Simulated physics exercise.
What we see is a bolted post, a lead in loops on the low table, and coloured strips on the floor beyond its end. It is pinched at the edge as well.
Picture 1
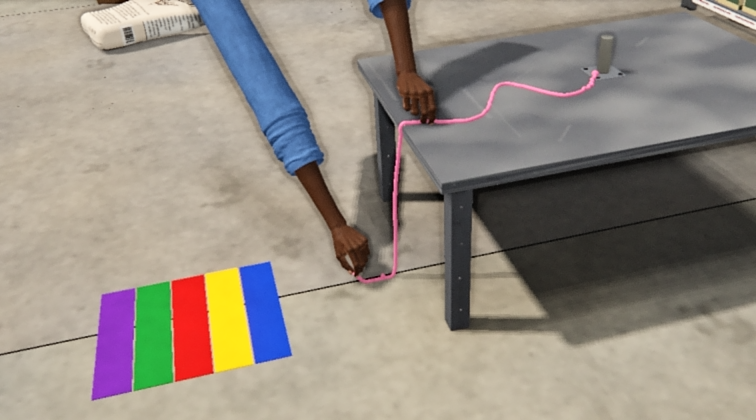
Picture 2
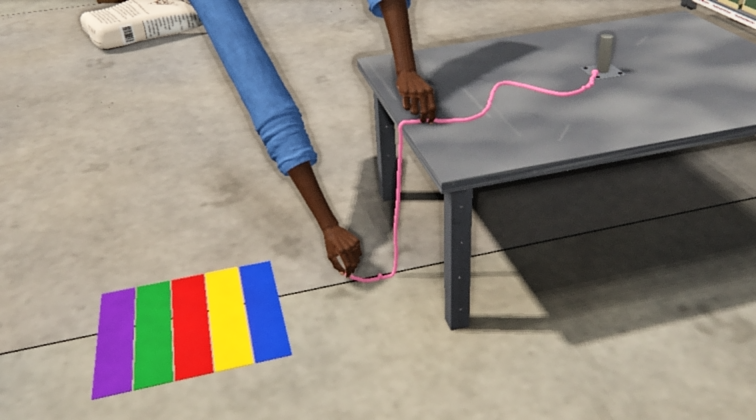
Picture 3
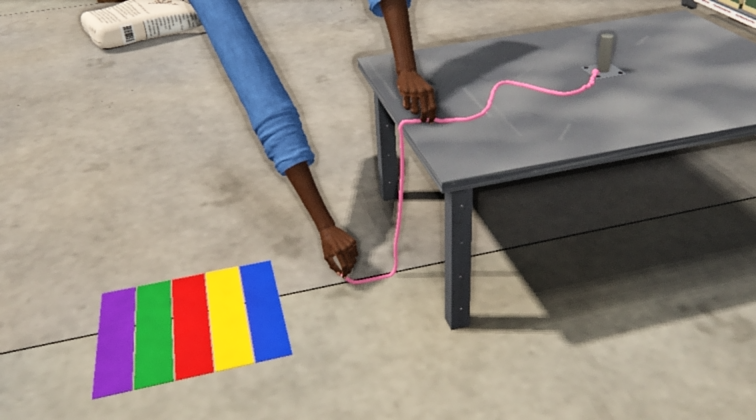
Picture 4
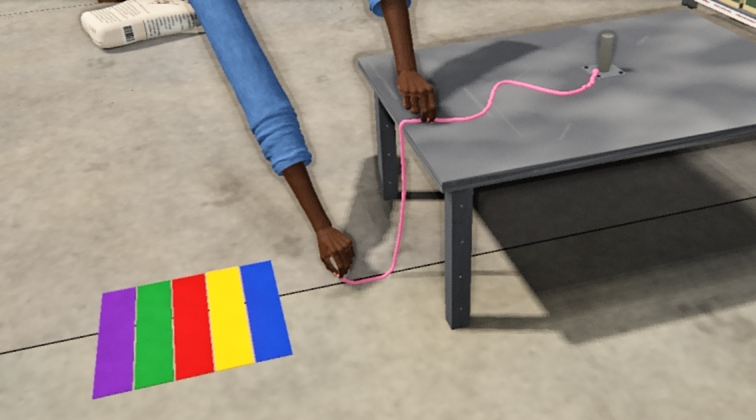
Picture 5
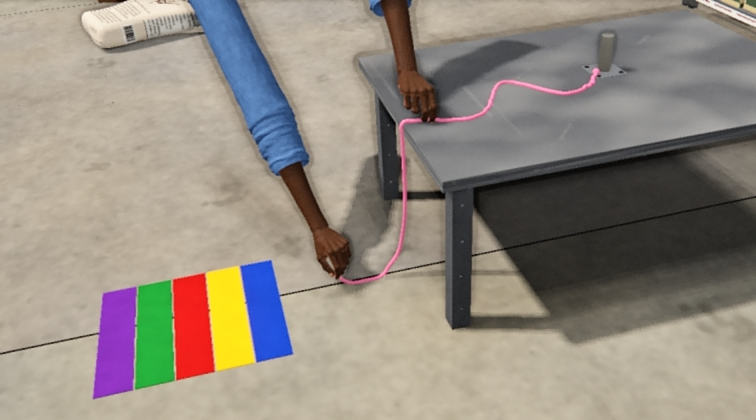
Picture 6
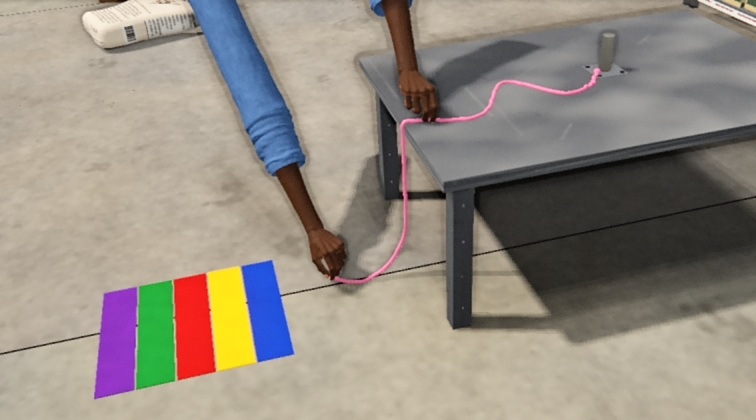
On a bare concrete floor with a dark seam, seen from above at an angle, a low grey metal table stands at the right. A pink cord winds from a grey post across the tabletop and over its edge, with purple, green, red, yellow and blue strips at lower left. One hand pins the cord at the edge while the other slowly draws its end slightly left along the floor.
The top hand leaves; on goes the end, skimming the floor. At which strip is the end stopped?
The end stops over the green strip.
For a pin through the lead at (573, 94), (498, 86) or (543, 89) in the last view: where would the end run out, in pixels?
The places are (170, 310), (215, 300) and (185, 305).
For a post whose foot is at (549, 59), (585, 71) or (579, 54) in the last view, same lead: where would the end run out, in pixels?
Try by try, around (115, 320), (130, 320) and (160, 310).
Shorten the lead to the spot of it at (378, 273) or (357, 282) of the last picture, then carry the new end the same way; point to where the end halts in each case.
Near (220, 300) and (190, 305).
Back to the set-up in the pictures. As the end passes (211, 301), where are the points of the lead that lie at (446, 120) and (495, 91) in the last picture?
The first at (394, 152), the second at (460, 108).
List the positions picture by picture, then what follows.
In the first picture, end (354, 273); blue (270, 340); yellow (232, 348); red (193, 357); green (153, 366); purple (113, 374).
In the second picture, end (346, 274); lead through (589, 85) (519, 85) (488, 109) (414, 122) (399, 191) (396, 261).
In the third picture, end (342, 274).
In the fourth picture, end (339, 275); lead through (589, 85) (520, 84) (488, 108) (415, 121) (404, 189) (395, 261).
In the fifth picture, end (336, 276).
In the sixth picture, end (330, 277); lead through (591, 84) (521, 84) (489, 108) (416, 121) (405, 189) (392, 260).
A little later, end near (211, 301); over yellow.
Next, end near (173, 309); over red.
When it is tight, end near (152, 314); over green. It gets as far as the green strip.
